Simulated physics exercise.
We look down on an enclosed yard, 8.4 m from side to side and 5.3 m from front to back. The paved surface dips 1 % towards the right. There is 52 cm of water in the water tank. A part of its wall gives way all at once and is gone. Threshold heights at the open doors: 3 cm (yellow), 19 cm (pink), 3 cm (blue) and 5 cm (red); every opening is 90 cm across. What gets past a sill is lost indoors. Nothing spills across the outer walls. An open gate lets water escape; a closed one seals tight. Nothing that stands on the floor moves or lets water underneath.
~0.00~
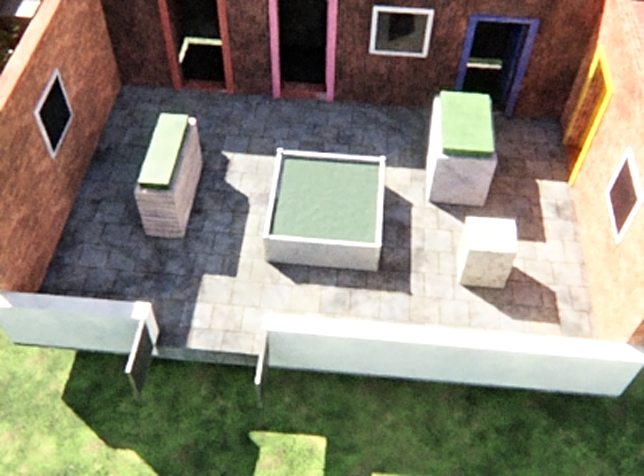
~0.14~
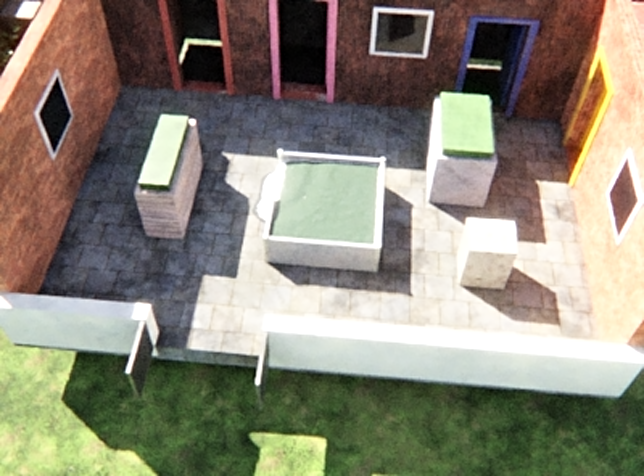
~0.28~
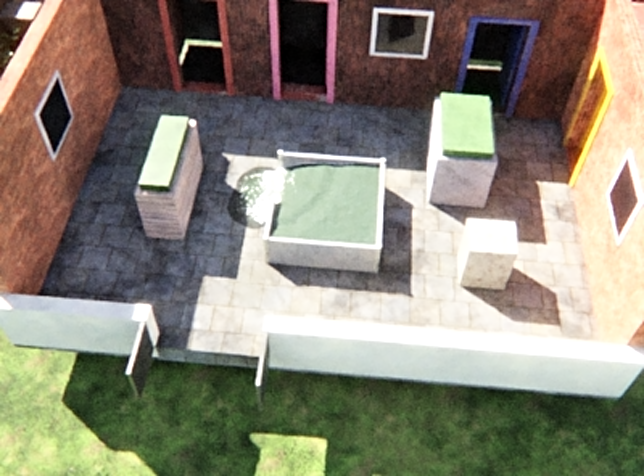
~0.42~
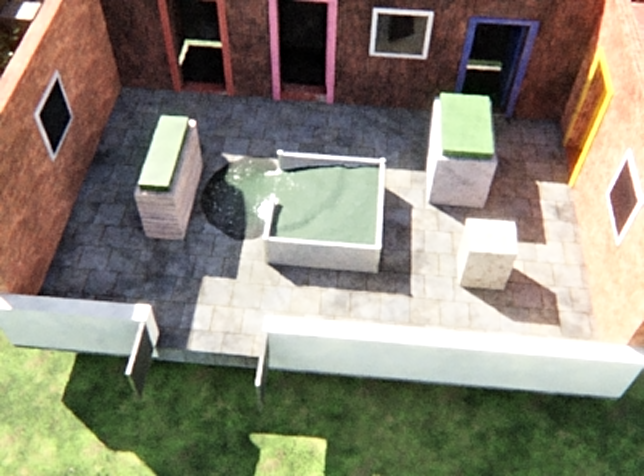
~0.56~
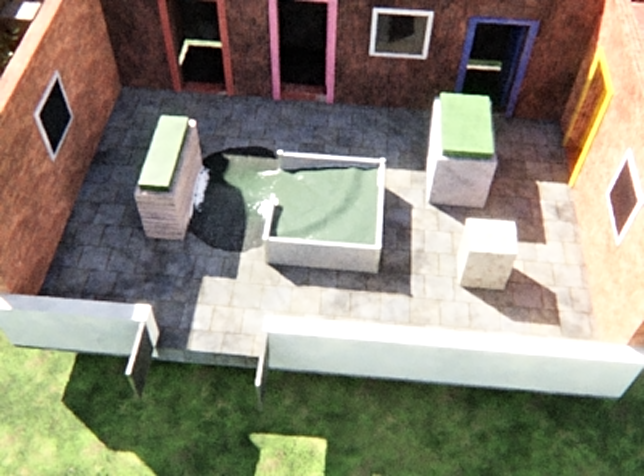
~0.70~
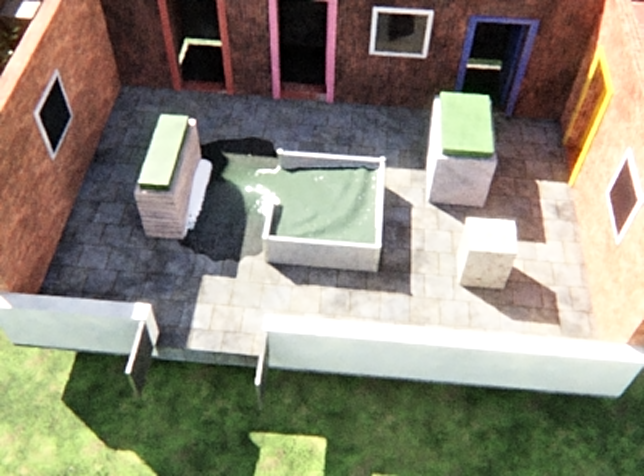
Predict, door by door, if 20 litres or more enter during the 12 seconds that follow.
Within that time: At the yellow door it keeps below the limit; at the pink door it stays under the limit; at the blue door it stays under the limit; at the red door it passes the limit.
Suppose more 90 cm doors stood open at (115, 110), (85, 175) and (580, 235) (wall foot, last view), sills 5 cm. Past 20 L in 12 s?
In turn: Past it, below, not over.
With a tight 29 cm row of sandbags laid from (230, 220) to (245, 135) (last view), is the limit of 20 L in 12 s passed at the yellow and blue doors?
Against that limit: Yellow over, blue not over.
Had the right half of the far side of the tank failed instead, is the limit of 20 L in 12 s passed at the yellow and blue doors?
Against that limit: Yellow over, blue past it.
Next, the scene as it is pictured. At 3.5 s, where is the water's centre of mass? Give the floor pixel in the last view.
At about (252, 197).
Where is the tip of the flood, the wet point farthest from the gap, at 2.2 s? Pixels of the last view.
At about (121, 87).
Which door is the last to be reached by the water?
The yellow one.
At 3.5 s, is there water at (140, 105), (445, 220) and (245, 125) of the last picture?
In that order: Under water, still dry, under water.
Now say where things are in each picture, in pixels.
The first frame shows the water tank at (327, 199) is whole and still, 52 cm deep.
In the second frame, the front is at (265, 219), 0.5 m from the gap at (279, 190); 0.2 m2 of floor is under water; 52 cm left at the back of the water tank.
In the third frame, water pours out at (279, 192) and has run 0.8 m, to (234, 211); typically 8 cm deep outside, 52 cm at the water tank's back.
In the fourth frame, the front is at (207, 203), 1.2 m from the gap at (279, 193); 1.5 m2 of floor is under water; 52 cm left at the back of the water tank.
In the fifth frame, water pours out at (279, 192) and has run 1.6 m, to (190, 224); typically 5 cm deep outside, 52 cm at the water tank's back.
In the sixth frame, the front is at a hidden place, 1.8 m from the gap at (279, 191); 2.6 m2 of floor is under water; 46 cm left at the back of the water tank.
After 1.4 s water covers 15 % of the floor and is deepest (34 cm) near (210, 186); yellow door not reached, pink door not reached, blue door not reached, red door not reached.
After 2.2 s water covers 25 % of the floor and is deepest (28 cm) near (210, 186); yellow door not reached, pink door not reached, blue door not reached, red door 4 cm at the sill, 20 L in.
After 3.5 s water covers 35 % of the floor and is deepest (18 cm) near (198, 193); yellow door not reached, pink door 3 cm at the sill, 0 L in, blue door not reached, red door 12 cm at the sill, 85 L in.
After 7.0 s water covers 60 % of the floor and is deepest (10 cm) near (208, 194); yellow door not reached, pink door 4 cm at the sill, 0 L in, blue door 1 cm at the sill, 0 L in, red door 7 cm at the sill, 141 L in.
After 12.0 s water covers 80 % of the floor and is deepest (4 cm) near (258, 351); yellow door 3 cm at the sill, 0 L in, pink door 3 cm at the sill, 0 L in, blue door 2 cm at the sill, 0 L in, red door 4 cm at the sill, 149 L in.
